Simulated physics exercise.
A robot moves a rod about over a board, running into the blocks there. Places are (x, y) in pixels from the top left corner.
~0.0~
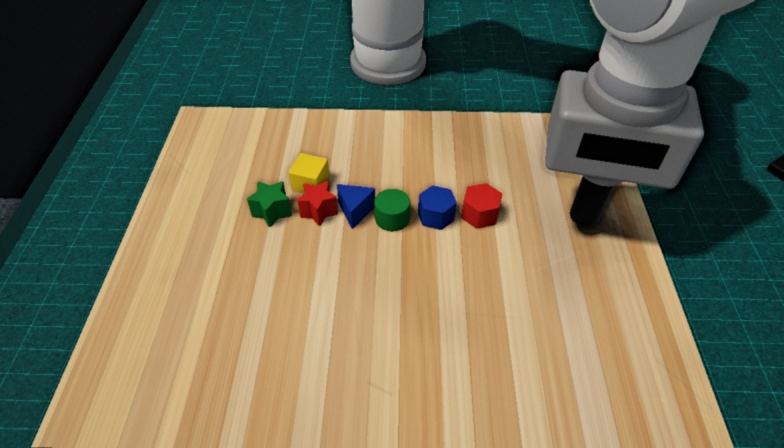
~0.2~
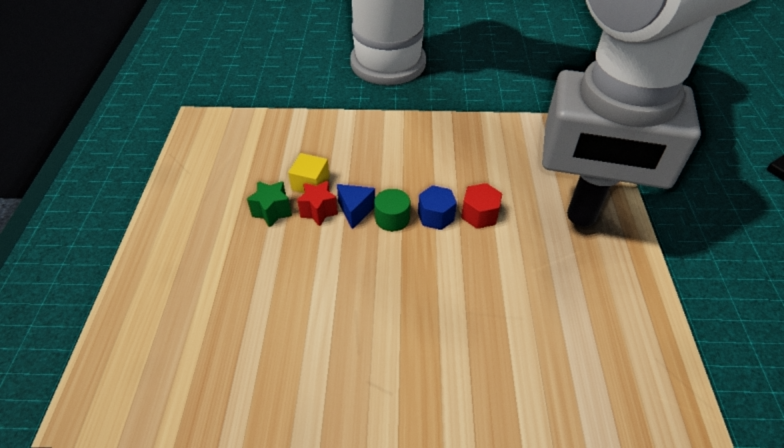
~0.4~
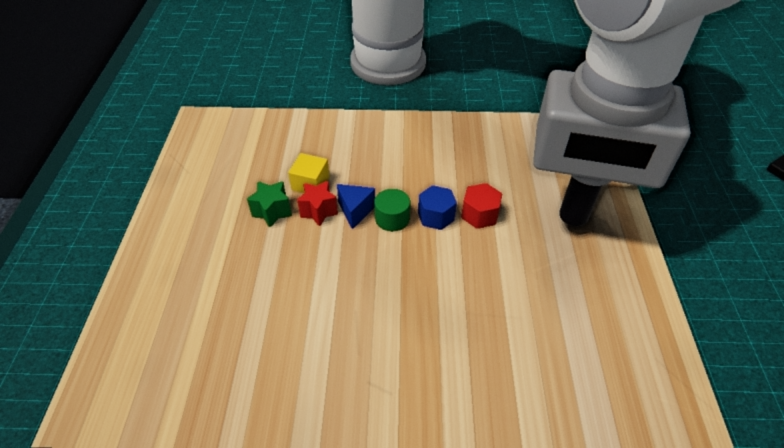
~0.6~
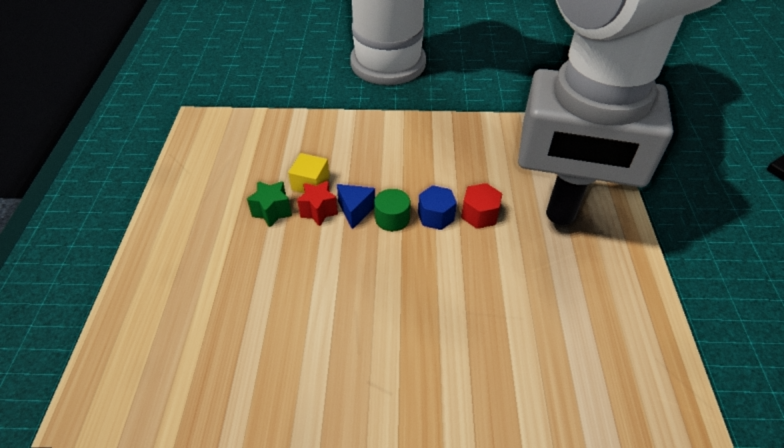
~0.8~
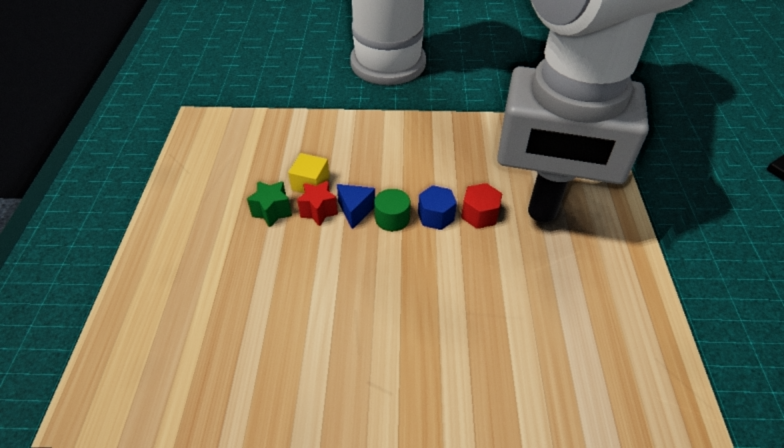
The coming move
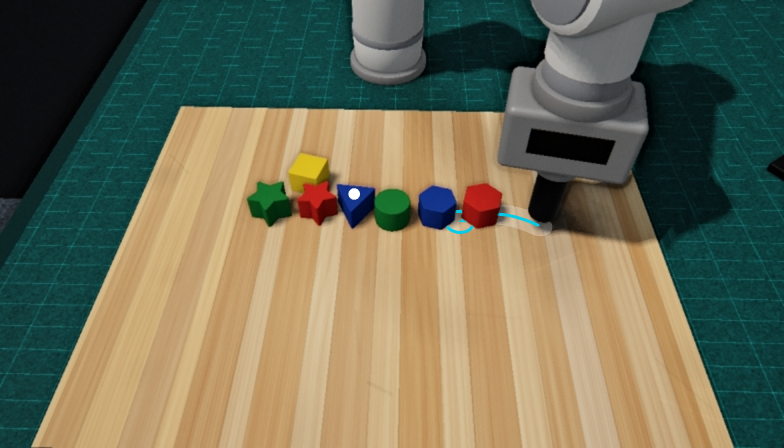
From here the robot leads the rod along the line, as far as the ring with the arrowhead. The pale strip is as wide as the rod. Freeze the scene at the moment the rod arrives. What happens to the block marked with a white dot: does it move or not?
Gets moved.
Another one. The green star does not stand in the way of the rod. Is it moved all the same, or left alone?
It keeps its position.
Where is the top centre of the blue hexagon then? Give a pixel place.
Pixel (393, 206).
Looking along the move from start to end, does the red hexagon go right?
Going by the path, no.
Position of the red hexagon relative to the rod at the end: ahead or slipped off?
In the end it is ahead.
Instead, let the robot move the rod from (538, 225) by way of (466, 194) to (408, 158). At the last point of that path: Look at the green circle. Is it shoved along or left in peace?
Shifted out of place.
Path on the board, from (538, 225) over (511, 216) and (484, 215) to (459, 222); the dot is on the blue three-sided block.
On the path given first. Halfway along, rod (499, 202); blue hexagon (432, 199); red hexagon (468, 197), turned 15° anticlockwise.
At the end, rod (461, 210); green star in place; blue three-sided block (333, 189); green circle (357, 201); blue hexagon (393, 206), turned 15° clockwise; red hexagon (429, 205), turned 15° anticlockwise.
